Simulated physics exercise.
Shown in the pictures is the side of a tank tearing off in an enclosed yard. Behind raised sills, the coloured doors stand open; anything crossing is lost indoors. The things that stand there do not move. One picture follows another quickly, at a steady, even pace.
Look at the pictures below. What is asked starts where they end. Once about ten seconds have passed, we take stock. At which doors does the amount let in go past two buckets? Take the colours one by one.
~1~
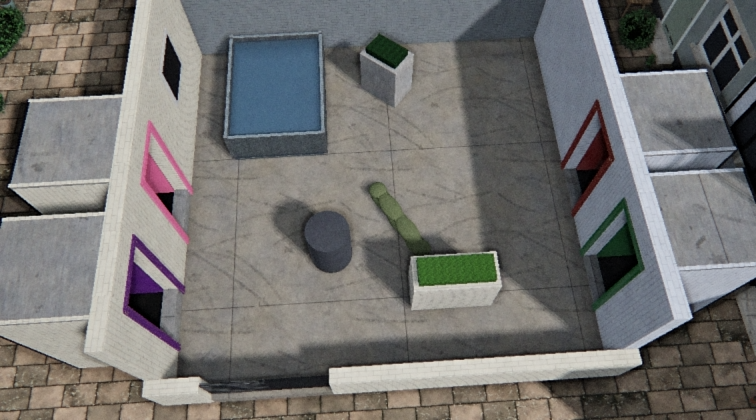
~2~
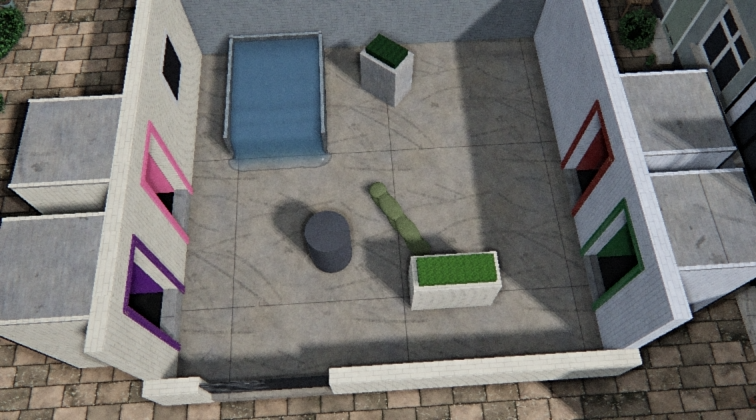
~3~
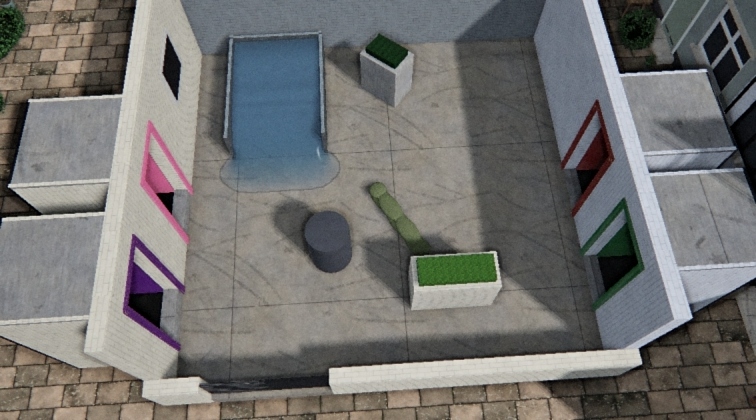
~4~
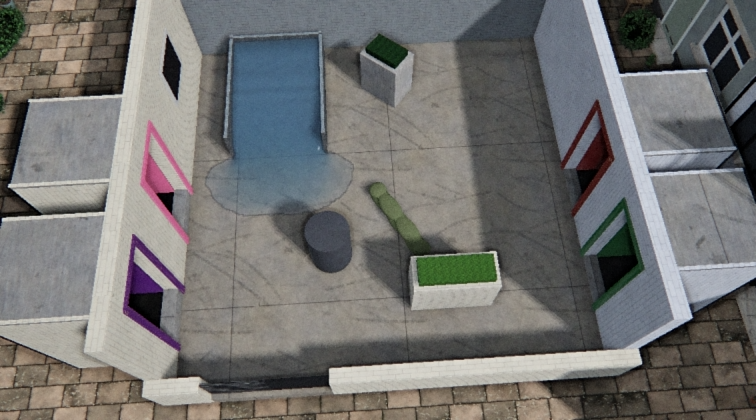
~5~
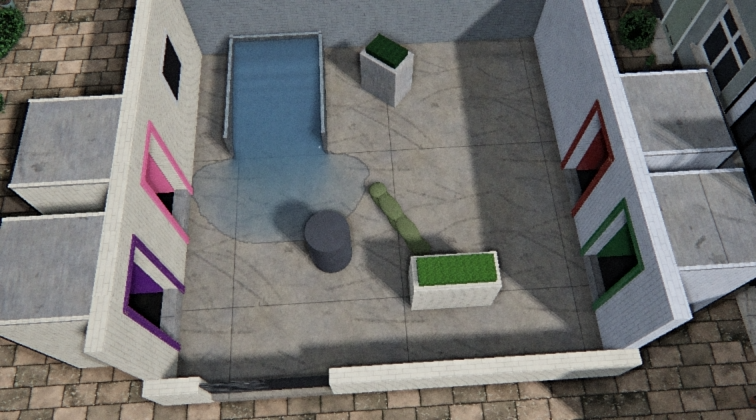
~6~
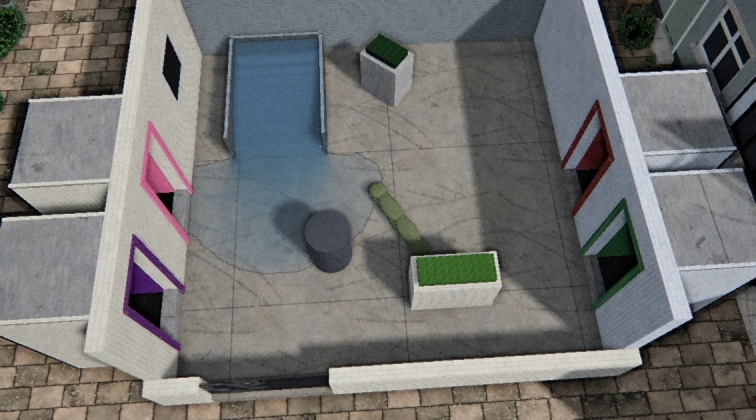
The pink door ends up within two buckets. The purple door ends up within two buckets. The green door ends up over two buckets. The red door ends up within two buckets.
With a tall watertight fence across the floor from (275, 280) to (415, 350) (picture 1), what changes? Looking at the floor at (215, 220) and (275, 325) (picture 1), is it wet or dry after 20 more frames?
Soaked, soaked.
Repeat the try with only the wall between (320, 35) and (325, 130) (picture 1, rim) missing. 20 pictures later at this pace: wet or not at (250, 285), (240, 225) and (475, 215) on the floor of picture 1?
Taking the points in order: Unwetted, unwetted and swamped.
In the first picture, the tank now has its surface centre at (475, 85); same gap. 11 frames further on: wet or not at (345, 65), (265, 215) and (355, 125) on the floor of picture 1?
Spared, spared, spared.
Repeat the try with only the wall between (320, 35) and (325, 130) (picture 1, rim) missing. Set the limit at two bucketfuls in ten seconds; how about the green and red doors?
Here the green door gets too much, and the red door gets too much.
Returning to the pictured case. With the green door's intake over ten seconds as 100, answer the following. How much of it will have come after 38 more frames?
Roughly 20 percent.
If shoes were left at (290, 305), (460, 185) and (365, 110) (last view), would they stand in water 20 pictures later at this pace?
Result, in that order: Wetted / not wetted / not wetted.
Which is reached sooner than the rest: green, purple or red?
I'd go with the door marked purple.
A moment on, water covers 30 % of the floor; the pink door wet at the sill, nothing in, the purple door wet at the sill, nothing in, the green door not reached, the red door not reached.
Next, water covers 35 % of the floor; the pink door wet at the sill, nothing in, the purple door wet at the sill, nothing in, the green door not reached, the red door not reached.
Then, water covers 45 % of the floor; the pink door wet at the sill, nothing in, the purple door wet at the sill, nothing in, the green door not reached, the red door not reached.
Later, water covers 55 % of the floor; the pink door wet at the sill, nothing in, the purple door under two buckets in, the green door over two buckets in, the red door wet at the sill, nothing in.
In the end, water covers 95 % of the floor; the pink door wet at the sill, nothing in, the purple door under two buckets in, the green door far over two buckets in, the red door under two buckets in.
